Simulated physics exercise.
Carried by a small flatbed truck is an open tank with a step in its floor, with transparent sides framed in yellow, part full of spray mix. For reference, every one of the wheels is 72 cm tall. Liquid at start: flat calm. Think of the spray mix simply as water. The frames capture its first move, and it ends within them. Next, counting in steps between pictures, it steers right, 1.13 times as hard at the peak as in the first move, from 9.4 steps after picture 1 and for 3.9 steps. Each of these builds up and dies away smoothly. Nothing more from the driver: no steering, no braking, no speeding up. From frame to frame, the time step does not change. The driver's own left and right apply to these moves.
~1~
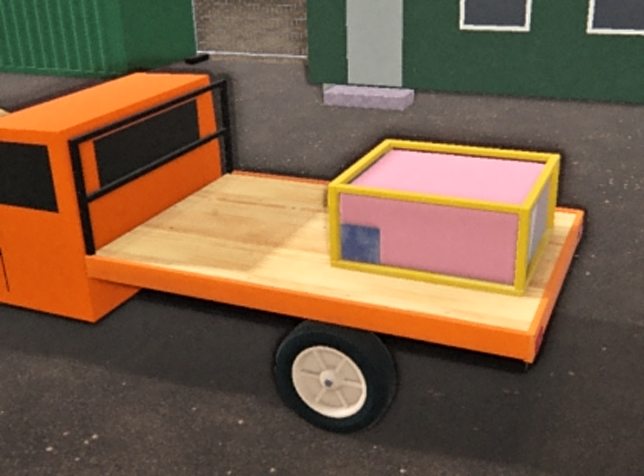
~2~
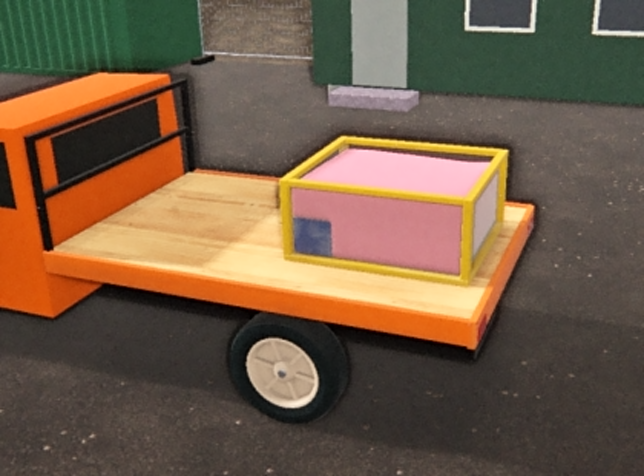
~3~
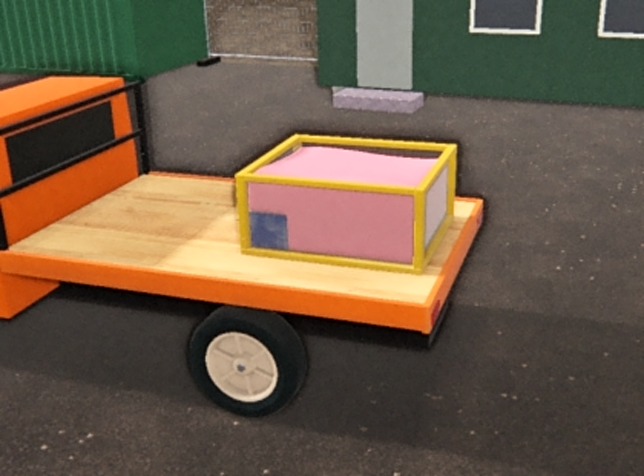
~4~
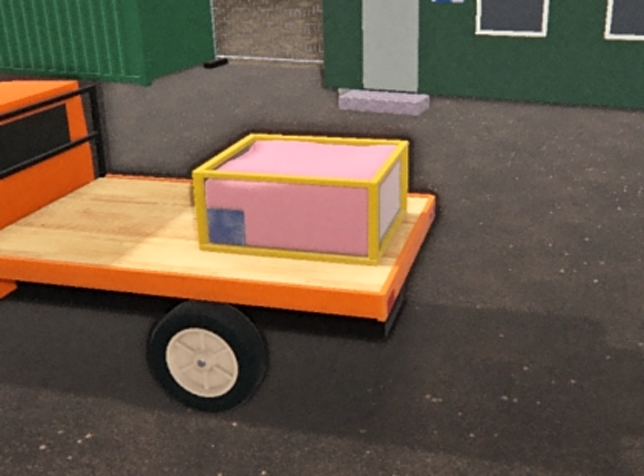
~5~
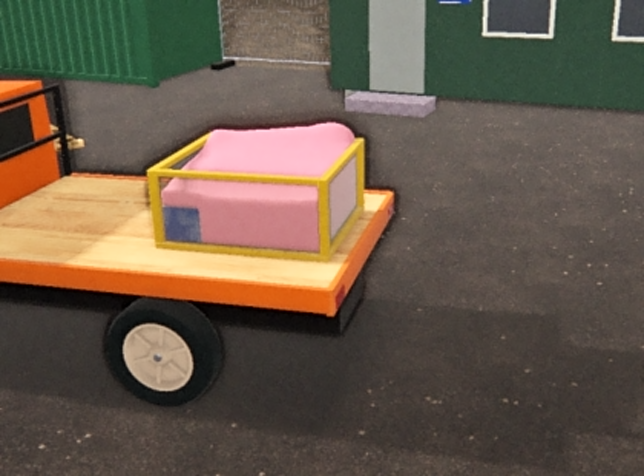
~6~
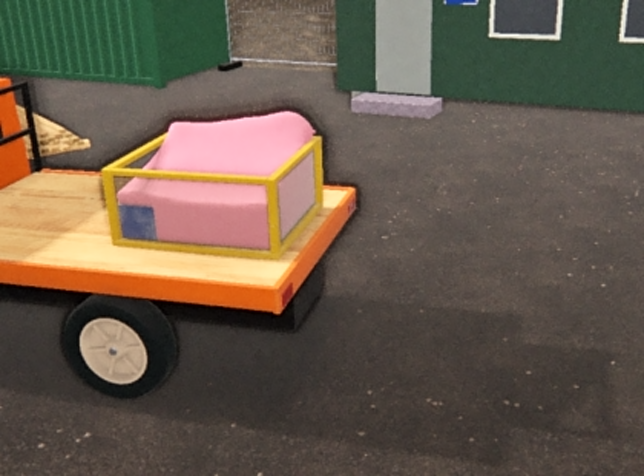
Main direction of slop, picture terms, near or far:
Near.
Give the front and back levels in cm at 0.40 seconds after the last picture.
Level, front = 40 cm; level, back = 42 cm.
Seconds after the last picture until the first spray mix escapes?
It happens at some 0.3 s.
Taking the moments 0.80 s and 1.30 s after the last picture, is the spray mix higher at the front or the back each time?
The surface rises towards the forward end and then towards the rear end.
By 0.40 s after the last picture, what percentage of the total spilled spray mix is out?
I'd say somewhere near 20 per cent.
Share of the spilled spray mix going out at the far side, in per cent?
Share: Around 30%.
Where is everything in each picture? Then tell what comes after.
In the first frame, the surface is at (398, 153) by the front wall; at (536, 166) by the back wall; it shows no tilt against the walls; edge of the step at (360, 227); the front is on the left, levels are read along the far wall; a wheel hub at (326, 386).
In the second frame, the surface is at (352, 151) by the front wall; at (484, 166) by the back wall; it climbs 3° towards the near side.
In the third frame, the surface is at (306, 149) by the front wall; at (434, 160) by the back wall; it climbs 4° towards the near side.
In the fourth frame, the surface is at (262, 145) by the front wall; at (387, 148) by the back wall; it shows no tilt against the walls.
In the fifth frame, the surface is at (219, 132) by the front wall; at (342, 134) by the back wall; it climbs 14° towards the far side.
In the sixth frame, the surface is at (179, 123) by the front wall; at (298, 128) by the back wall; it climbs 19° towards the far side; a wheel hub at (110, 355).
Then, 0.40 s after the last picture, the surface is 40 cm up at the front and 42 cm at the back; 4 per cent is out, over the far side, a little elsewhere.
Then, 0.80 s after the last picture, the surface is 45 cm up at the front and 41 cm at the back; 5 per cent is out, over the far side, a little elsewhere.
Then, 1.30 s after the last picture, the surface is 36 cm up at the front and 43 cm at the back; 15 per cent is out, over the near side and the far side, a little elsewhere.
Then, 3.73 s after the last picture, 20 per cent is out, over the near side and the far side, a little elsewhere; the near side has passed 11 per cent and the far side 5.
